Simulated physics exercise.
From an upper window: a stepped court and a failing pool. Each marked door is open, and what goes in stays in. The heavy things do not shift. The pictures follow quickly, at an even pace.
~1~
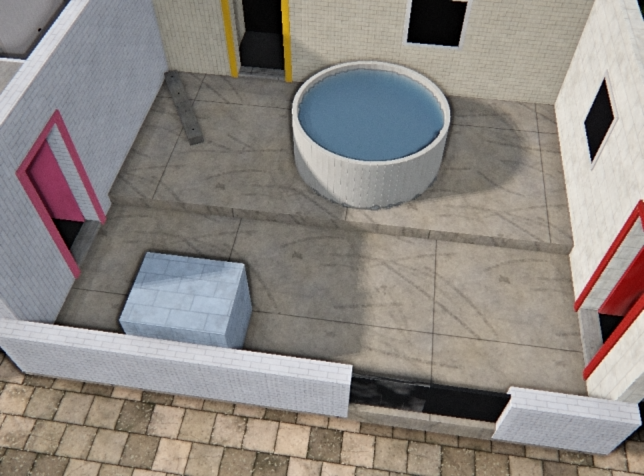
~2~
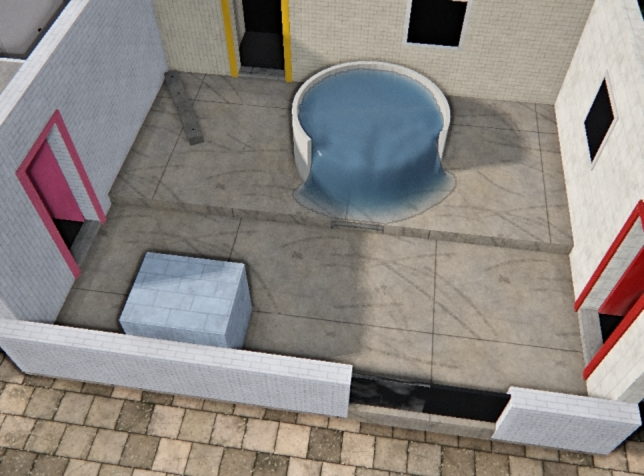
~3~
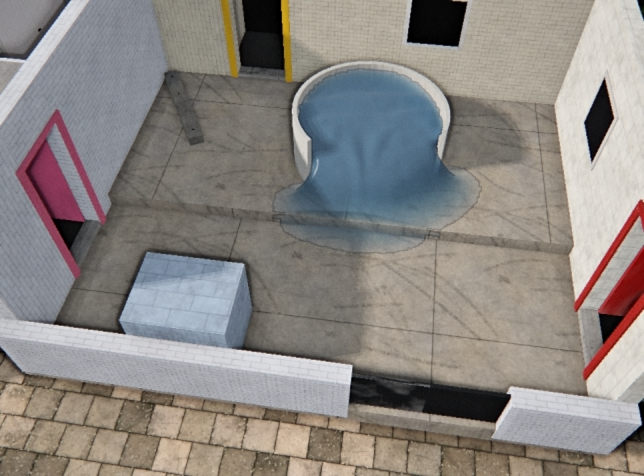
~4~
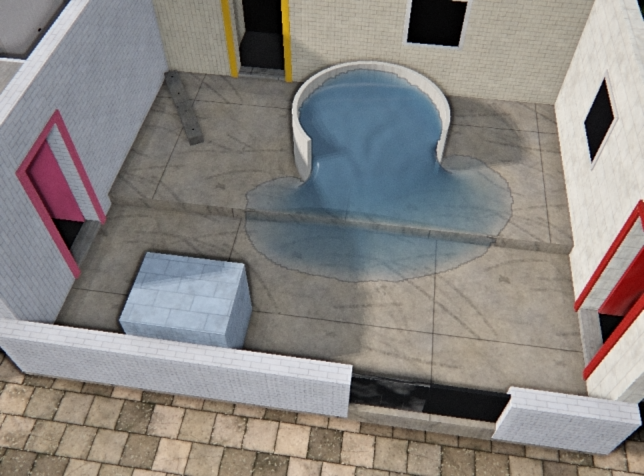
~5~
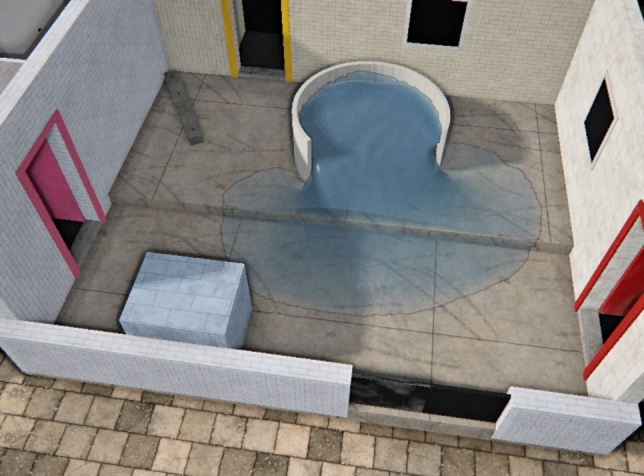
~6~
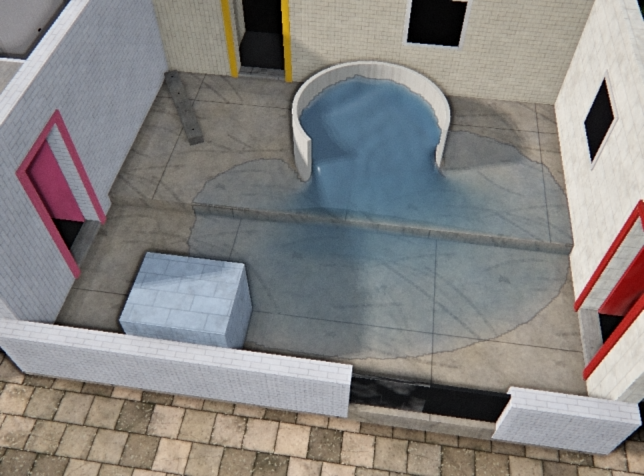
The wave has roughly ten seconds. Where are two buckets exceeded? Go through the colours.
In the end: The red door lets in a lot; the yellow door admits no more than that; the pink door lets in a lot.
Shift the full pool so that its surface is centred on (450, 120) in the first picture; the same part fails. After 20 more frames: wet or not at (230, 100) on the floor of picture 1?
Verdict: Not flooded.
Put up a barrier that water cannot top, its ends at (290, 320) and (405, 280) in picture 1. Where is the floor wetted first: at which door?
The red-painted one.
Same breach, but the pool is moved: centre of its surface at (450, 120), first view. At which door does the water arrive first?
It is the one in red.
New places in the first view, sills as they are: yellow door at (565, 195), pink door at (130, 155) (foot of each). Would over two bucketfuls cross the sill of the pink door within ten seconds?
My reading: The pink door holds.
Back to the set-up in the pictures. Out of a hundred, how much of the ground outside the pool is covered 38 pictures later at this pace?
Some 70 per cent.
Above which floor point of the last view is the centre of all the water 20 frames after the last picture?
At about (395, 281).
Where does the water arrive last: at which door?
Last comes the one in yellow.
A moment on, water covers 55 % of the floor; the red door under two buckets in, the yellow door not reached, the pink door not reached.
Next, water covers 55 % of the floor; the red door over two buckets in, the yellow door not reached, the pink door under two buckets in.
Then, water covers 65 % of the floor; the red door far over two buckets in, the yellow door not reached, the pink door over two buckets in.
Later, water covers 70 % of the floor; the red door far over two buckets in, the yellow door not reached, the pink door far over two buckets in.
In the end, water covers 75 % of the floor; the red door far over two buckets in, the yellow door wet at the sill, nothing in, the pink door far over two buckets in.
